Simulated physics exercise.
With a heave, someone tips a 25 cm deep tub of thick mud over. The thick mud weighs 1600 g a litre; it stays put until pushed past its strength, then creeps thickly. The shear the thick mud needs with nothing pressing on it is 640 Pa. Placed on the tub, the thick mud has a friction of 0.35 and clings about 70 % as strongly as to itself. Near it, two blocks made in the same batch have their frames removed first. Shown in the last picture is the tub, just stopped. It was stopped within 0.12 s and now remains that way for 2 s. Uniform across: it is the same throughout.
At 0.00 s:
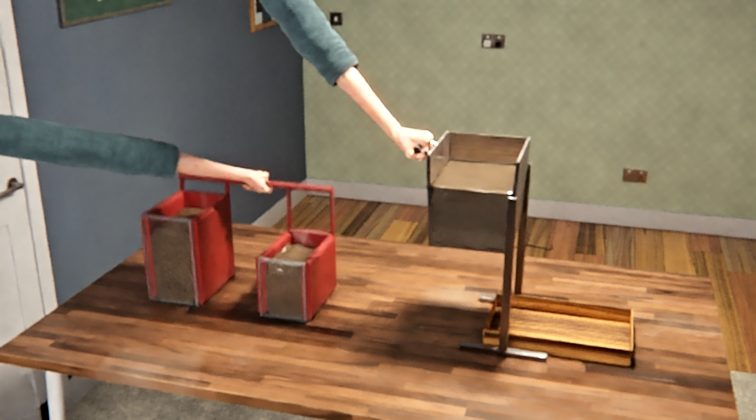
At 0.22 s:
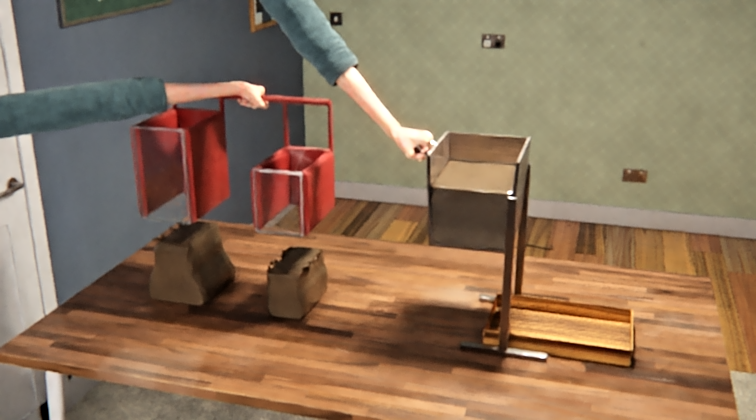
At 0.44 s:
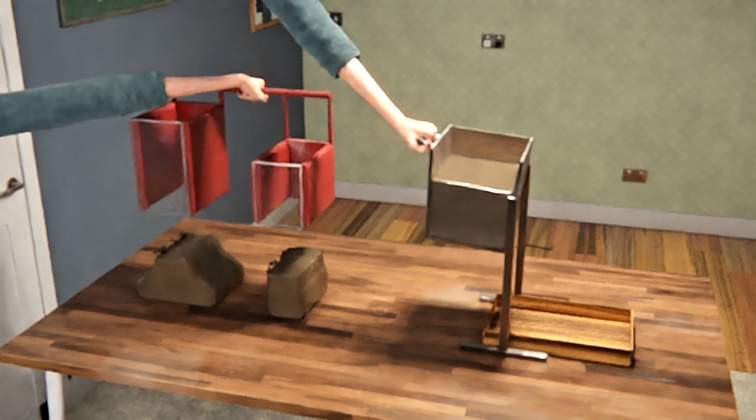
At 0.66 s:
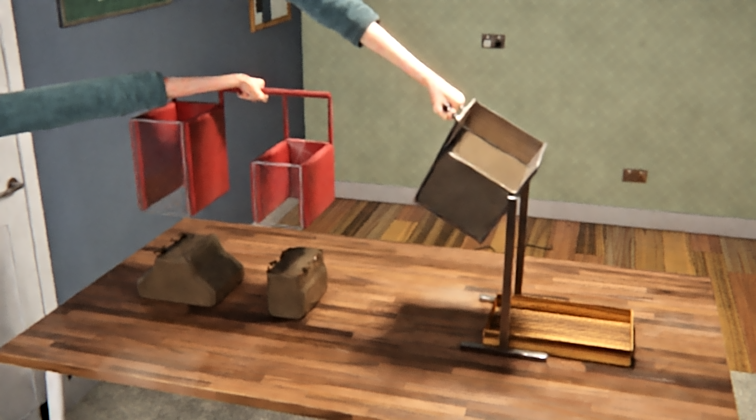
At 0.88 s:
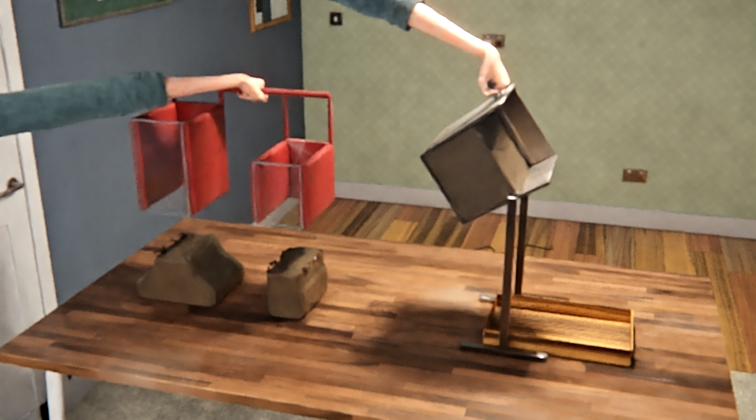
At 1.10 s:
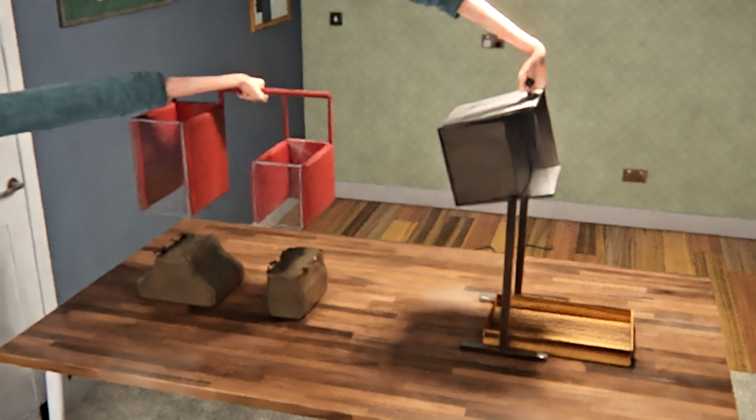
A hand lifting red moulds off two brown blocks, the left one slumping, then another hand tilting a grey tub steeply.
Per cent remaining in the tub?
Roughly 100 %.
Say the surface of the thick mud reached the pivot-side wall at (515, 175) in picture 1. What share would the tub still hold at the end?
Roughly 100 per cent would still be in the tub at the end.
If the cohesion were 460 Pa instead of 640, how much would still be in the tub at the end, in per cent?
The share would be near 100 %.
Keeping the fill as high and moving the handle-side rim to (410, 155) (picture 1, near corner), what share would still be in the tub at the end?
That would leave about 100 % in the tub.
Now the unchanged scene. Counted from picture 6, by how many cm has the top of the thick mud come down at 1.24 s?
About 0 cm.
After 1.24 s, the tub is at 75 degrees and holds 100 %.
After 1.41 s, the tub is at 75 degrees and holds 100 %.
After 1.58 s, the tub is at 75 degrees and holds 100 %.
After 1.75 s, the tub is at 75 degrees and holds 100 %.
After 3.10 s, at the end, the tub is at 75 degrees and holds 100 %.
